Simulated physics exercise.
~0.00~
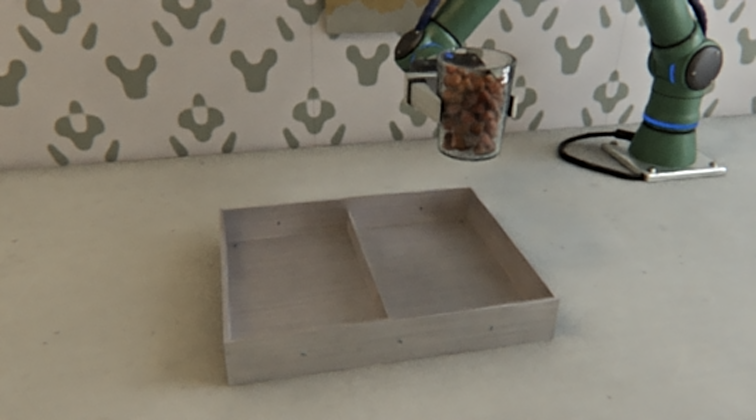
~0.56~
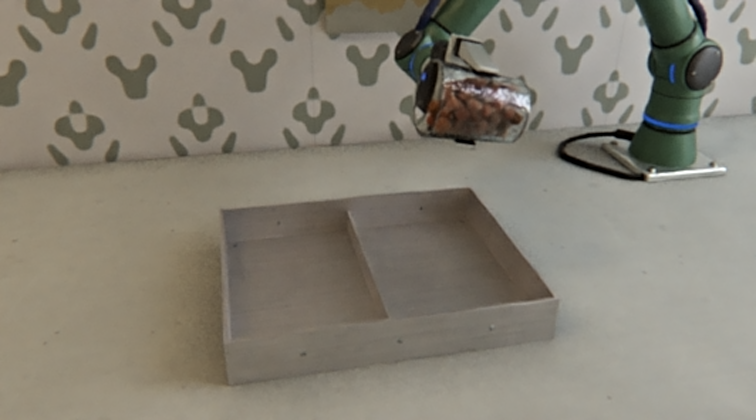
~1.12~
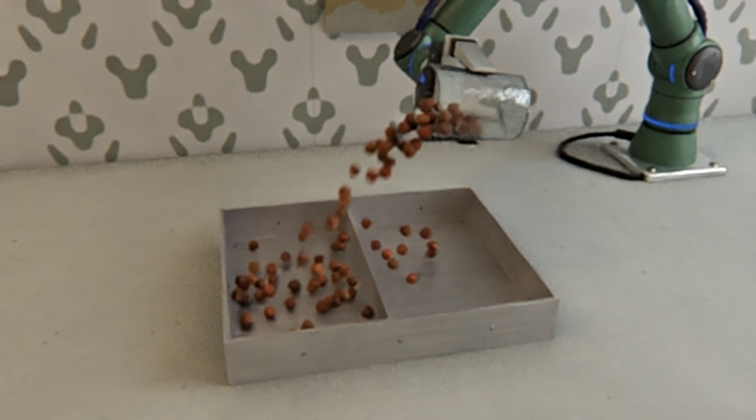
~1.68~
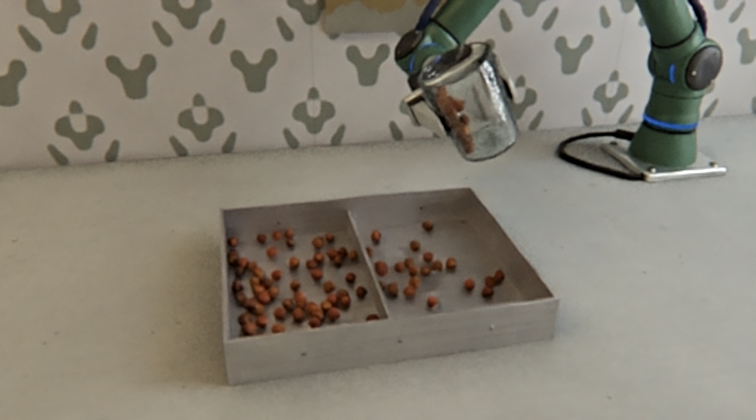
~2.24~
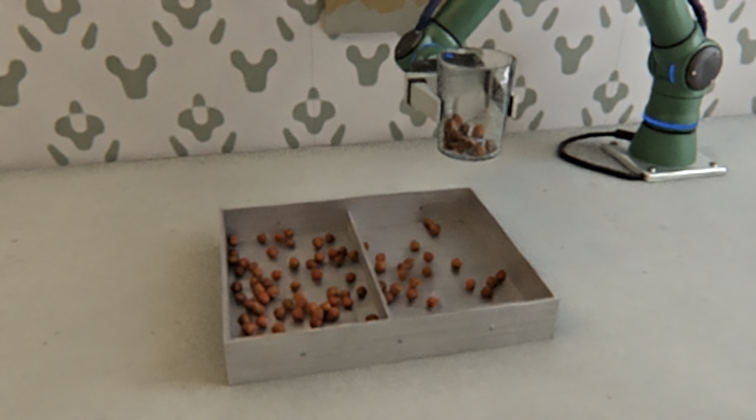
A green robot arm tipped a clear cup of hazelnuts onto its side, spilling most of them into a divided grey tray, more into the left part than the right, then turned the cup upright with a few nuts still inside.
